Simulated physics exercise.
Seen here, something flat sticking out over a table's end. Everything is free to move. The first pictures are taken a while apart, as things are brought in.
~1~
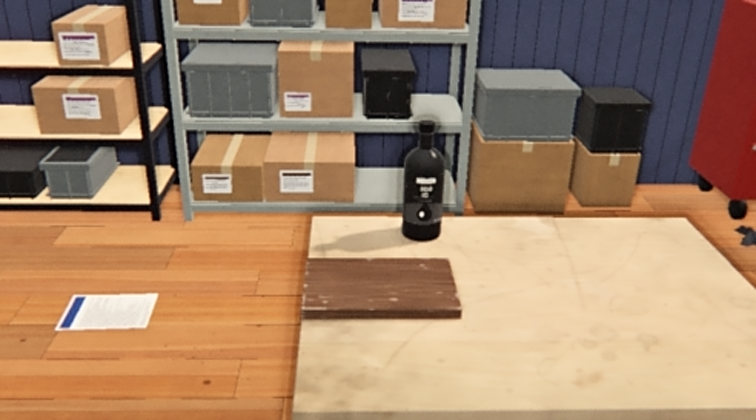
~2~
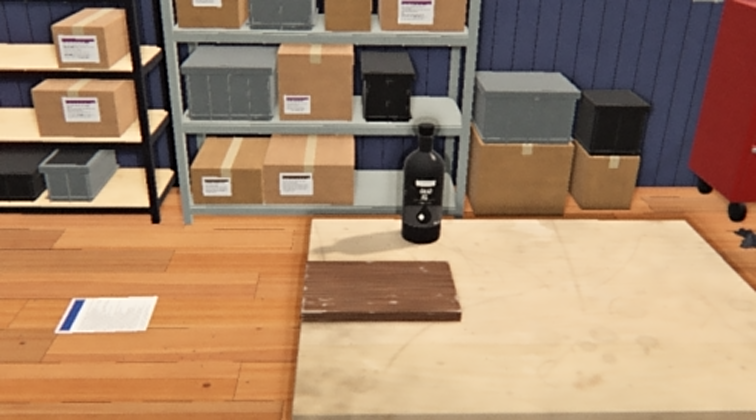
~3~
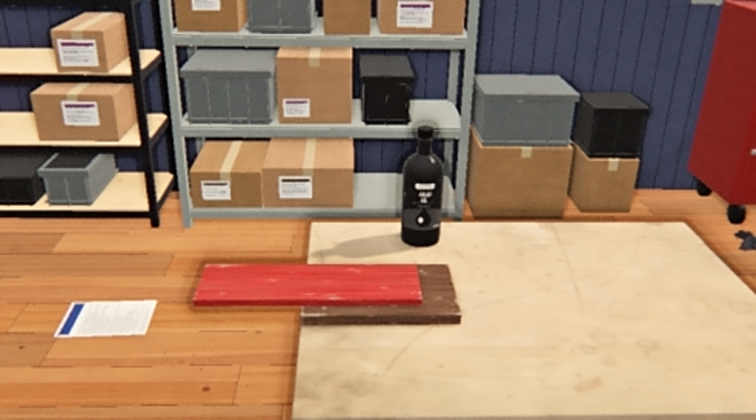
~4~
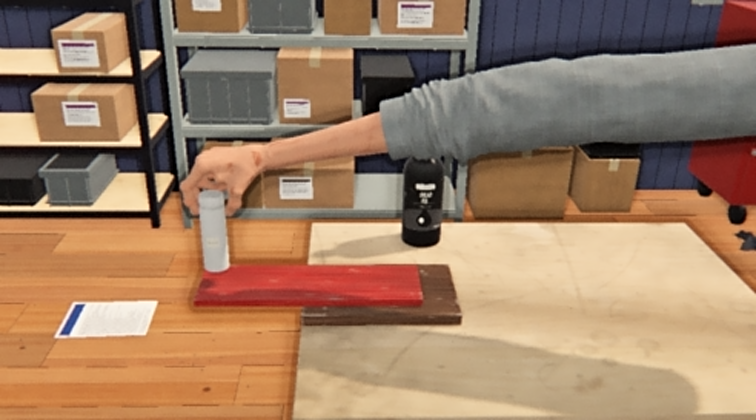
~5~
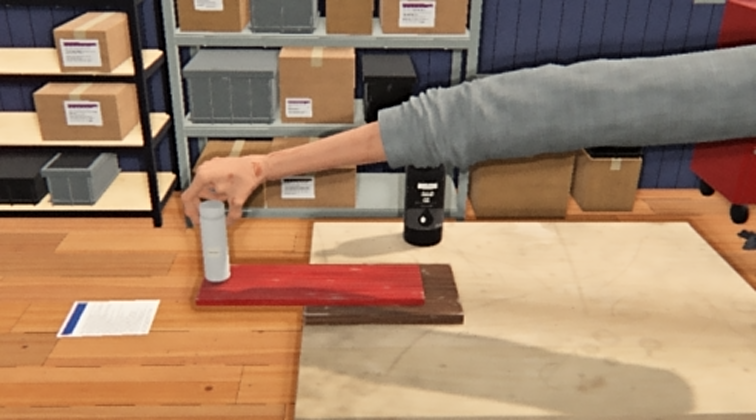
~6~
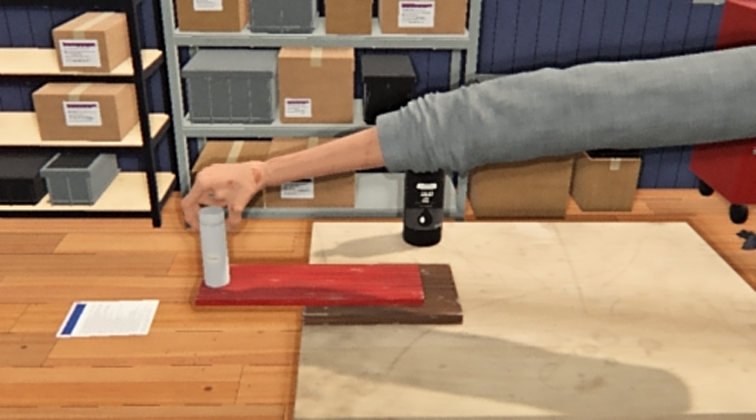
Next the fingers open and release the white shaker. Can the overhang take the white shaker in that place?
The board comes down.
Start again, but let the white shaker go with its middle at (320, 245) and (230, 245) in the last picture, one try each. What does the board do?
In the first case it holds; in the second case it tips off the edge.
Then, 0.60 s on from there, red board and white shaker now down on the floor or falling.
Then, 0.80 s on from there, things are still on the move.
In the end, down on the floor or falling, red board and white shaker; the other 2 unmoved. The board tips off the edge.
